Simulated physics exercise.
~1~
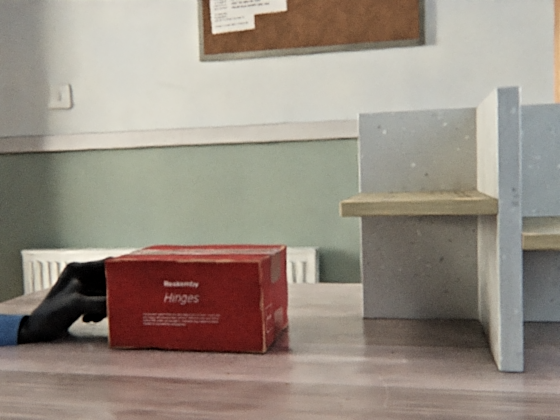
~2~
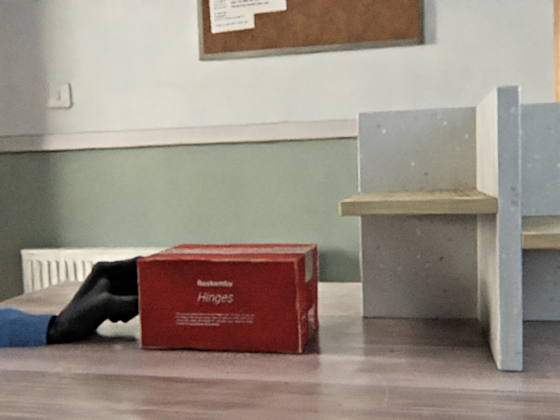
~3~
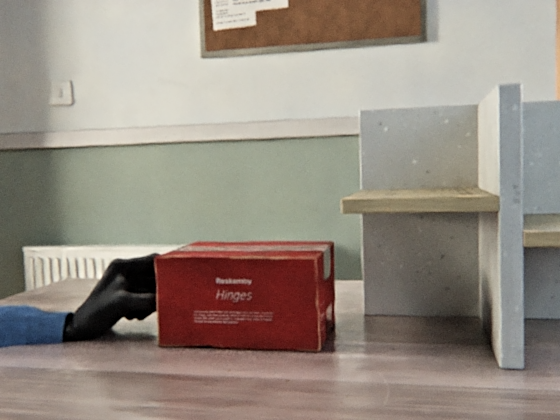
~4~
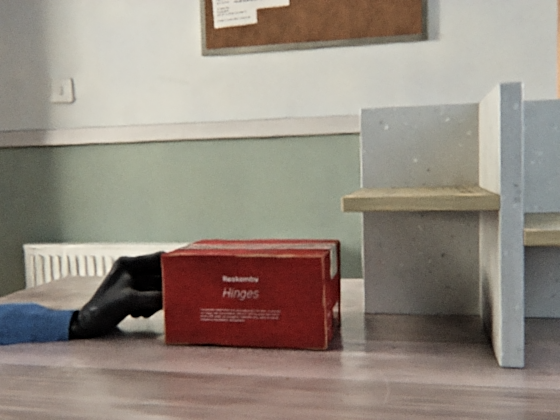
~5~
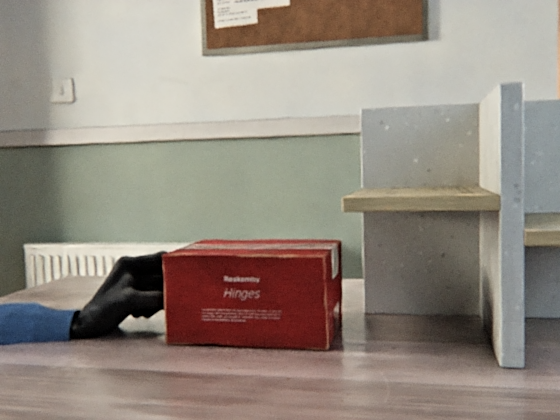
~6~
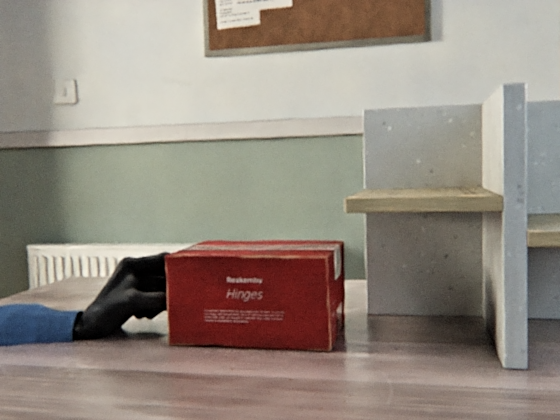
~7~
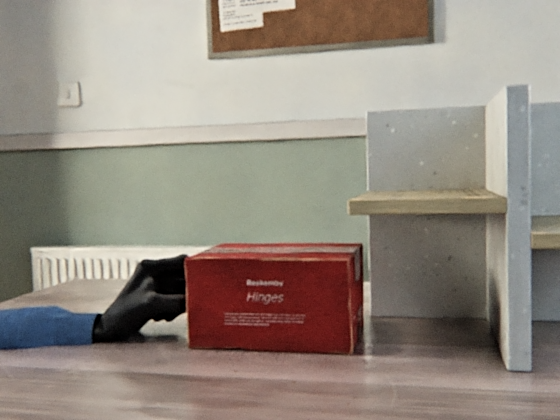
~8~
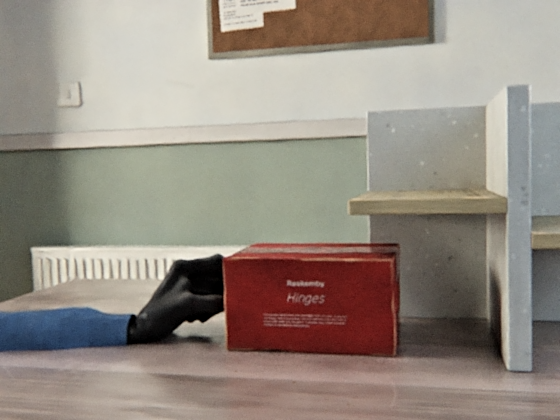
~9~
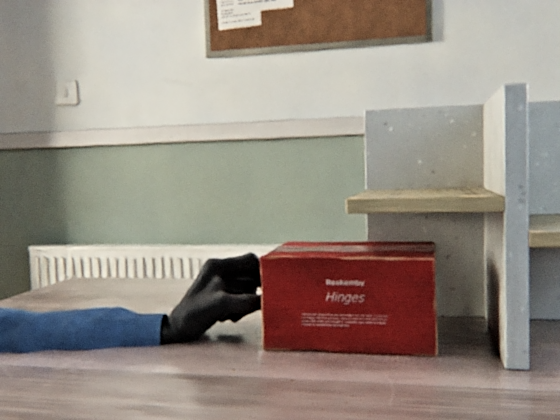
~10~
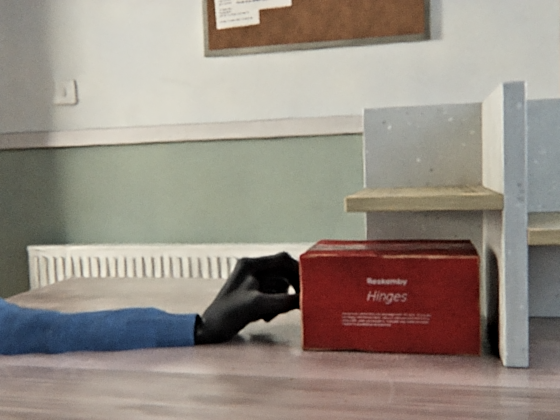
A red box labelled Hinges was pushed to the right across a table by a dark-gloved hand in a blue sleeve, pausing briefly along the way, until it slid under the wooden ledge of a grey shelf with the hand still at its side.
